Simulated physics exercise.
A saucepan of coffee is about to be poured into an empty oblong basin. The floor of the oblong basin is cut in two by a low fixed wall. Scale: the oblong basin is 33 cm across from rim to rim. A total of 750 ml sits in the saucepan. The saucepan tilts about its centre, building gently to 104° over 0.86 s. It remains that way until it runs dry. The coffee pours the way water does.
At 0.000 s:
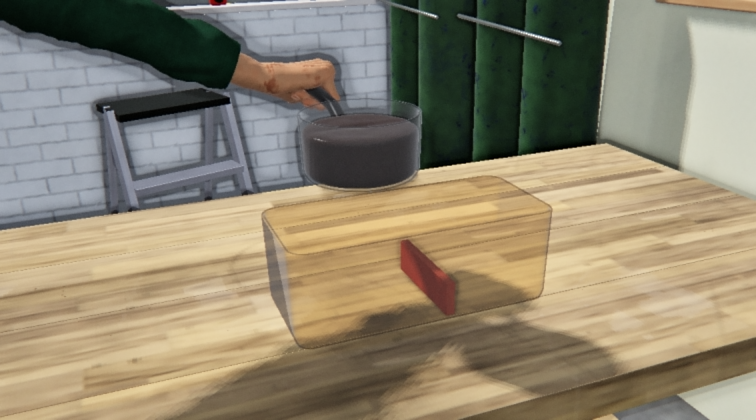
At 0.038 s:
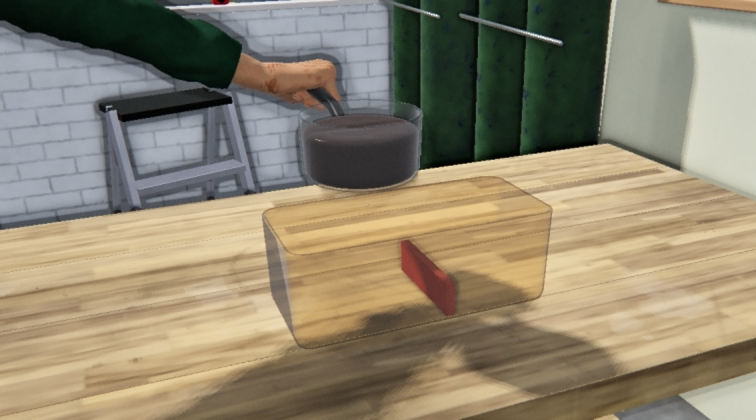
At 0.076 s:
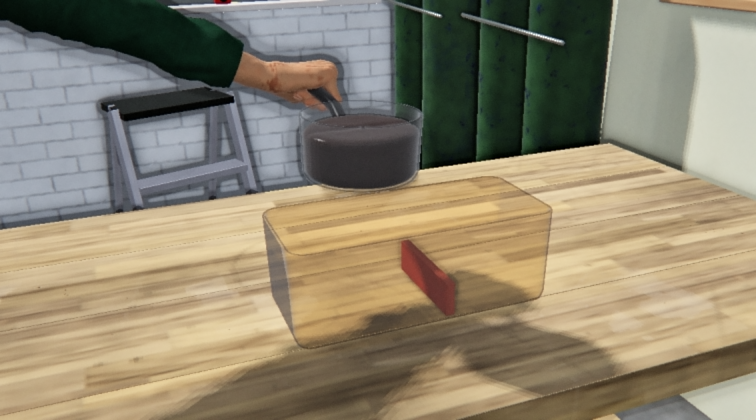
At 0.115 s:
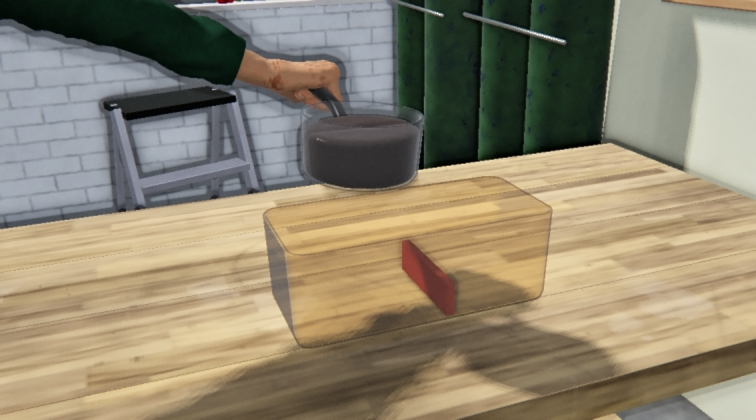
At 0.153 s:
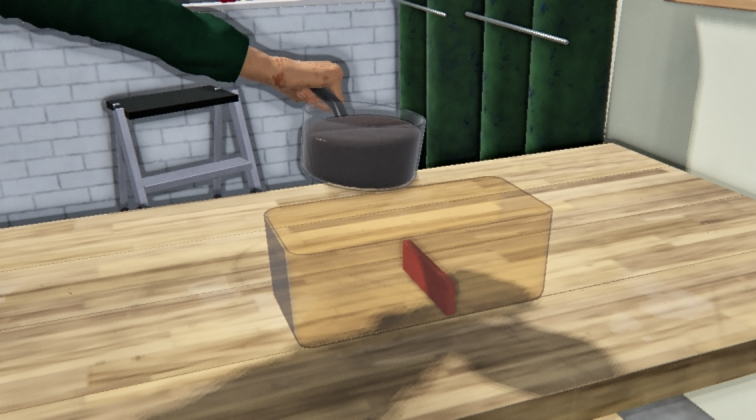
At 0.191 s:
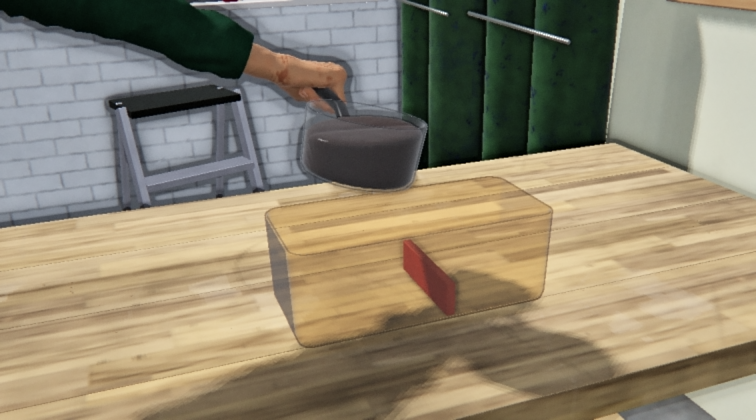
In a kitchen, a hand slowly tilts a dark saucepan above a clear oblong basin.
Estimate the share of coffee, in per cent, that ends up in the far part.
About 77 per cent.
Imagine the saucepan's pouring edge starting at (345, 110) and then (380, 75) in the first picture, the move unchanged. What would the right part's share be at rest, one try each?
In order, 5 and 50 per cent.
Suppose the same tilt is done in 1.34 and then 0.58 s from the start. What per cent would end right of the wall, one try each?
In order, 85 and 70 per cent.
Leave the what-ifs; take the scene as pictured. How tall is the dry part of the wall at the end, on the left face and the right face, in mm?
About 38 mm on the left, about 14 mm on the right.
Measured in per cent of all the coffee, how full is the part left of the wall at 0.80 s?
The left part holds close to 12 per cent.
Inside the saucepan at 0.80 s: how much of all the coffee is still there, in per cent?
I reckon near 10 per cent still sits there.
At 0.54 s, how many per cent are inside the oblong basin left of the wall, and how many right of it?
Lab note: Left near 0 %, right near 14.
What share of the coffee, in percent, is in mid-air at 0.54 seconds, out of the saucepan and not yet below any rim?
28 %.
By 0.54 s the tilt is 73° and 57 per cent is still to pour, 0 is left of the wall and 15 right of it.
By 0.80 s the tilt is 103° and 10 per cent is still to pour, 12 is left of the wall and 73 right of it.
By 1.07 s the tilt is 104° and 1 per cent is still to pour, 21 is left of the wall and 77 right of it.
By 1.36 s the tilt is 104° and 0 per cent is still to pour, 22 is left of the wall and 77 right of it.
At rest 22 per cent lies left of the wall, 77 right of it and 0 outside.
